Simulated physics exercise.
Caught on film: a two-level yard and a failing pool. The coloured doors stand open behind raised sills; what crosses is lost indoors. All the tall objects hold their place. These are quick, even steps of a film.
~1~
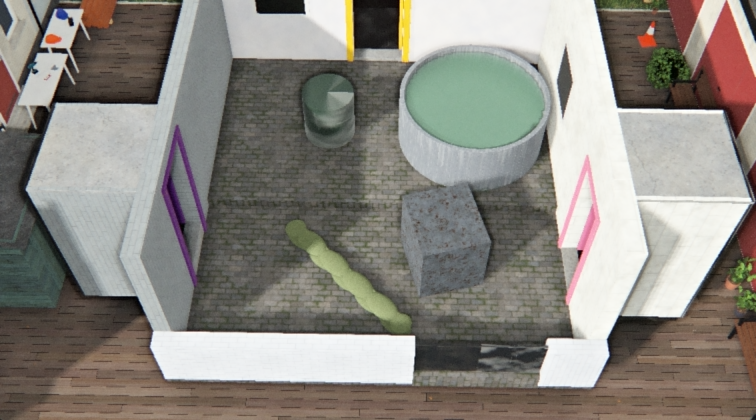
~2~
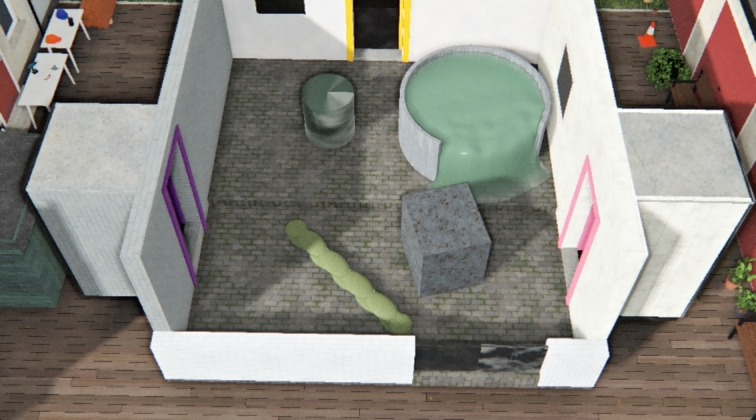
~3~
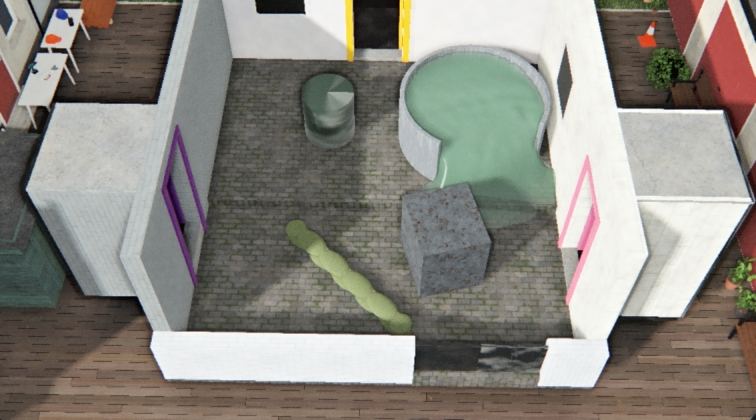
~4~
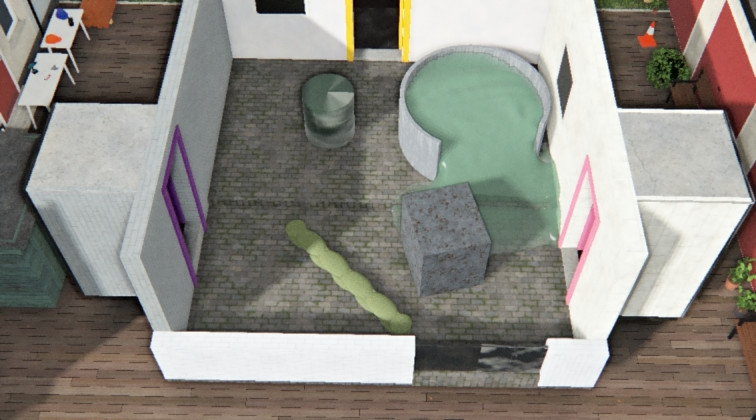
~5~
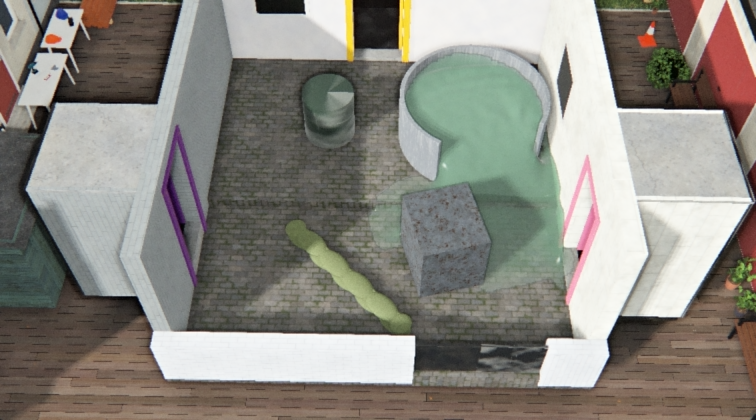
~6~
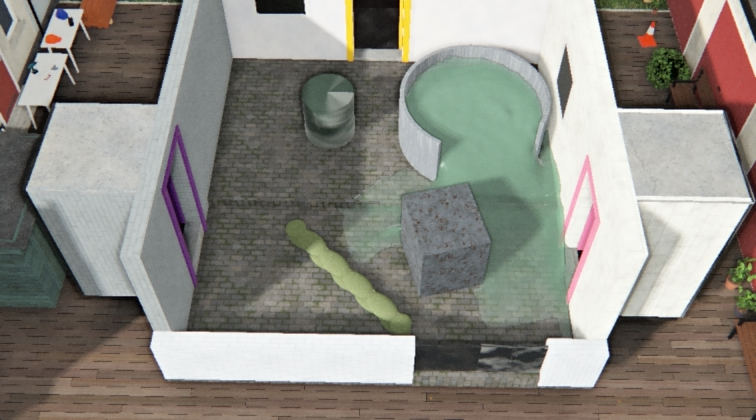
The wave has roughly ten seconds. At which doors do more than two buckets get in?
The pink door takes more than that; the yellow door stays under that; the purple door stays under that.
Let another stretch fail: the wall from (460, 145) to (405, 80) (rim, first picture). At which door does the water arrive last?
Last comes the pink one.
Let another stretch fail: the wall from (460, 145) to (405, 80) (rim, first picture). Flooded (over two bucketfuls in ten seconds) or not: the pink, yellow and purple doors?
Then: The pink one takes more, the yellow one lets more in, the purple one passes that mark.
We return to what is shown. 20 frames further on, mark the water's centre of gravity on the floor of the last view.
I would point to (426, 243).
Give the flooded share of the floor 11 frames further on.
Some 45 per cent.
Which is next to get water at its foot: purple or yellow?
It is the one in purple.
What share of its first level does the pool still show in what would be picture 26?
Near 20 in a hundred.
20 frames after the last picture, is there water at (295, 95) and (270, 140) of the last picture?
In that order: Clear, dry.
A moment on, water covers 30 % of the floor; the pink door over two buckets in, the yellow door not reached, the purple door not reached.
Next, water covers 45 % of the floor; the pink door far over two buckets in, the yellow door not reached, the purple door wet at the sill, nothing in.
Then, water covers 65 % of the floor; the pink door far over two buckets in, the yellow door not reached, the purple door wet at the sill, nothing in.
Later, water covers 90 % of the floor; the pink door far over two buckets in, the yellow door wet at the sill, nothing in, the purple door wet at the sill, nothing in.
In the end, water covers 90 % of the floor; the pink door far over two buckets in, the yellow door wet at the sill, nothing in, the purple door wet at the sill, nothing in.
